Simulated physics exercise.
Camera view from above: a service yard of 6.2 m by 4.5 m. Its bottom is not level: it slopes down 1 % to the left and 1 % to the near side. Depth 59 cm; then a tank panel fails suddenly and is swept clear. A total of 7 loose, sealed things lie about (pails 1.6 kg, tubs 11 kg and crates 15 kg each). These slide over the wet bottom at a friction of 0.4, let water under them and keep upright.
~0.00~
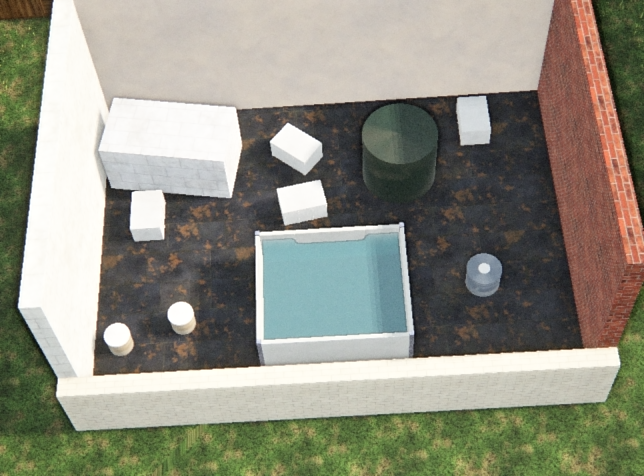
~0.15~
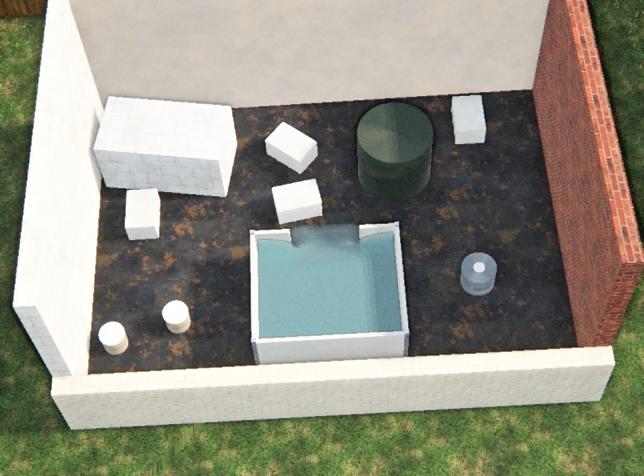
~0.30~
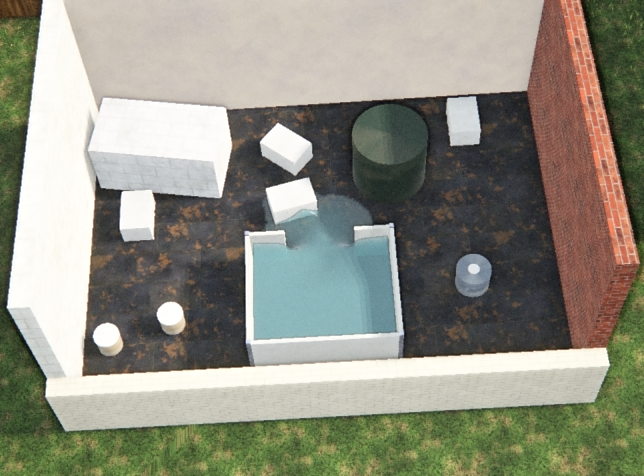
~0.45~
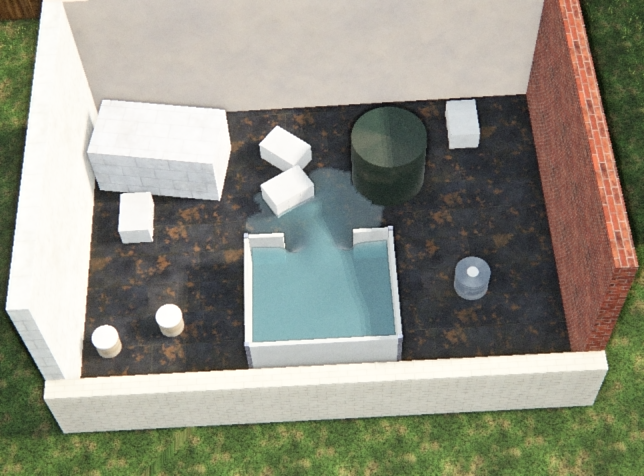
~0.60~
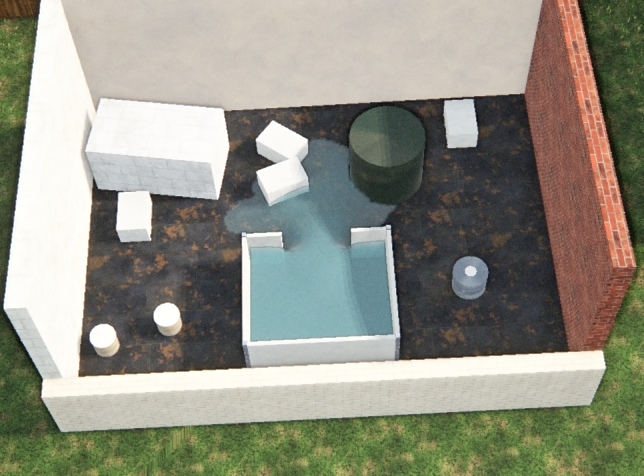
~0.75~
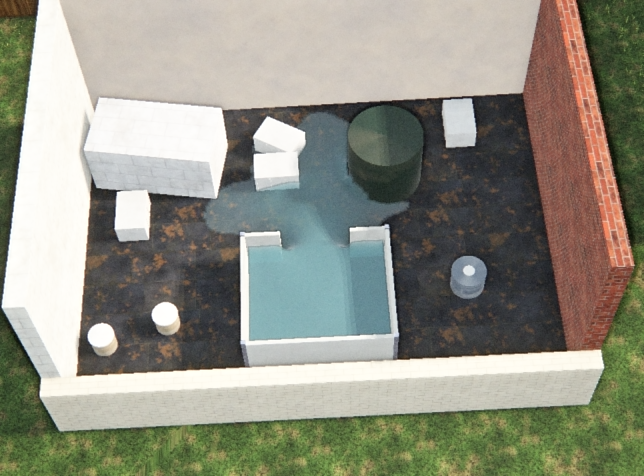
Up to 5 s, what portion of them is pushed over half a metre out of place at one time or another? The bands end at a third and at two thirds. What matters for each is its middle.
The fraction lands in the middle third.
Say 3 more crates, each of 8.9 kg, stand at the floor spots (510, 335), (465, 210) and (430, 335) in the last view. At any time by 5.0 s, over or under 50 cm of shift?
Going through them, I'd say falls short, exceeds it and finally falls short.
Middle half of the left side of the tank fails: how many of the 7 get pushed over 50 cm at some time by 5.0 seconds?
4.
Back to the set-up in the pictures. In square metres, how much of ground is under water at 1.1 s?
At that time the wet patch spans about 7.5 m2.
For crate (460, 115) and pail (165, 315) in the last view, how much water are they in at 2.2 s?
Depths: Near 3 cm, then near 0 cm.
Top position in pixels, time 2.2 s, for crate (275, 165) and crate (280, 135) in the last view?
I'd say close to (249, 126) and close to (269, 103).
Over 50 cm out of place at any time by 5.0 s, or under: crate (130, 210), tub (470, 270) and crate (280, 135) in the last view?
One by one: Below the line; below the line; above the line.
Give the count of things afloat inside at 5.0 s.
At that point I count 4.
After 1.1 s 1 of 7 are over 50 cm from their spots; 0 afloat.
After 2.2 s 2 of 7 are over 50 cm from their spots; 2 afloat.
After 3.5 s 3 of 7 are over 50 cm from their spots; 2 afloat.
After 5.0 s 4 of 7 are over 50 cm from their spots, and 4 have been at some point; 4 afloat.
